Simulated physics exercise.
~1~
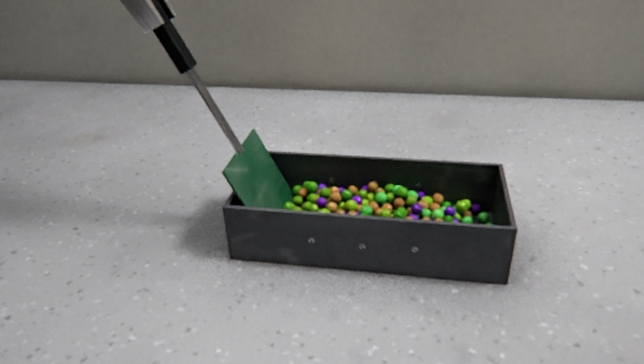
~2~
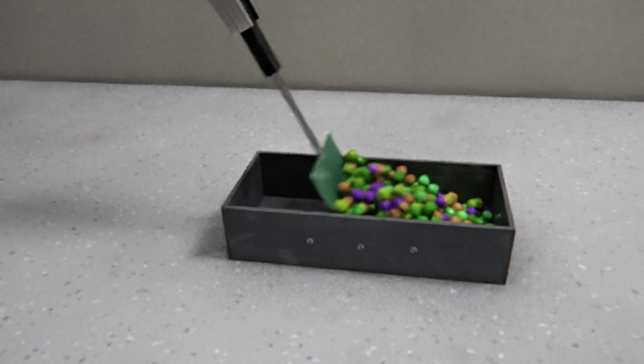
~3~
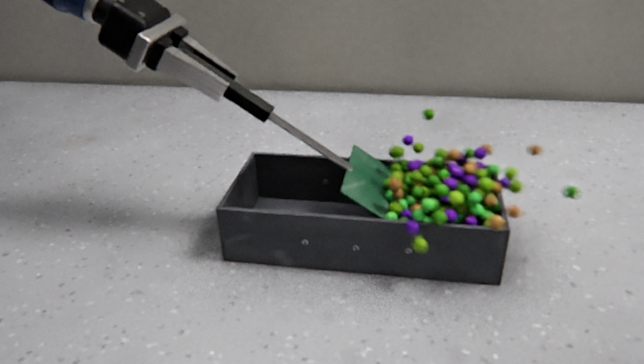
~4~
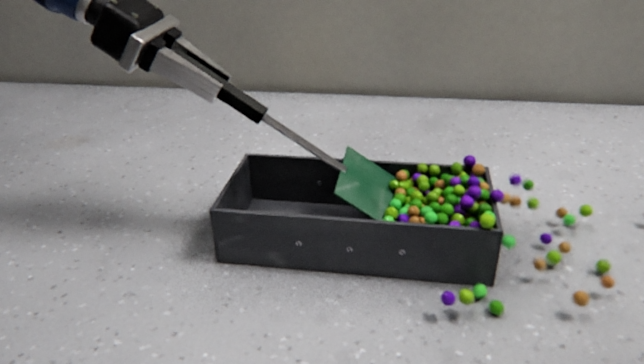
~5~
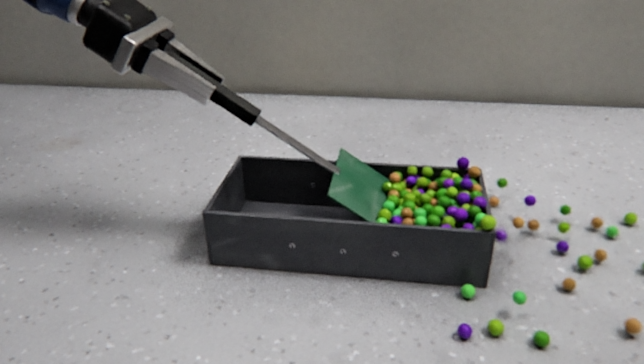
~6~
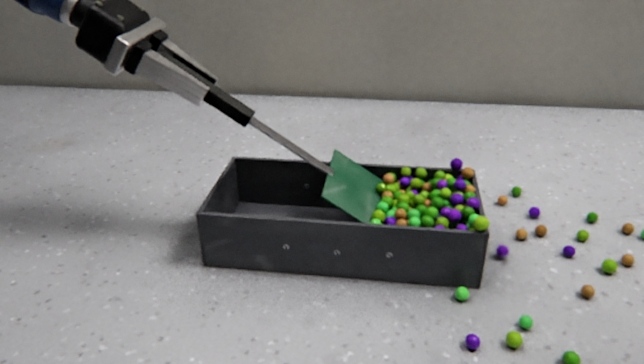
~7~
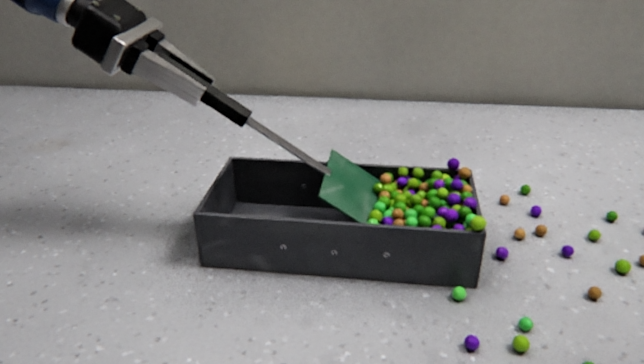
At the start, a robotic arm holds a green turner blade at the left end of a dark rectangular tin filled with small green, purple and orange balls. The blade sweeps right through the tin, pushing the balls into a steep heap and leaving the left side empty. As the arm tilts lower and the blade flattens, the heap surges against the right end and several balls fly over the rim. They drop and scatter across the speckled grey surface, while the blade stays still. Finally, most balls rest piled at the tin's right end, with others spread outside.
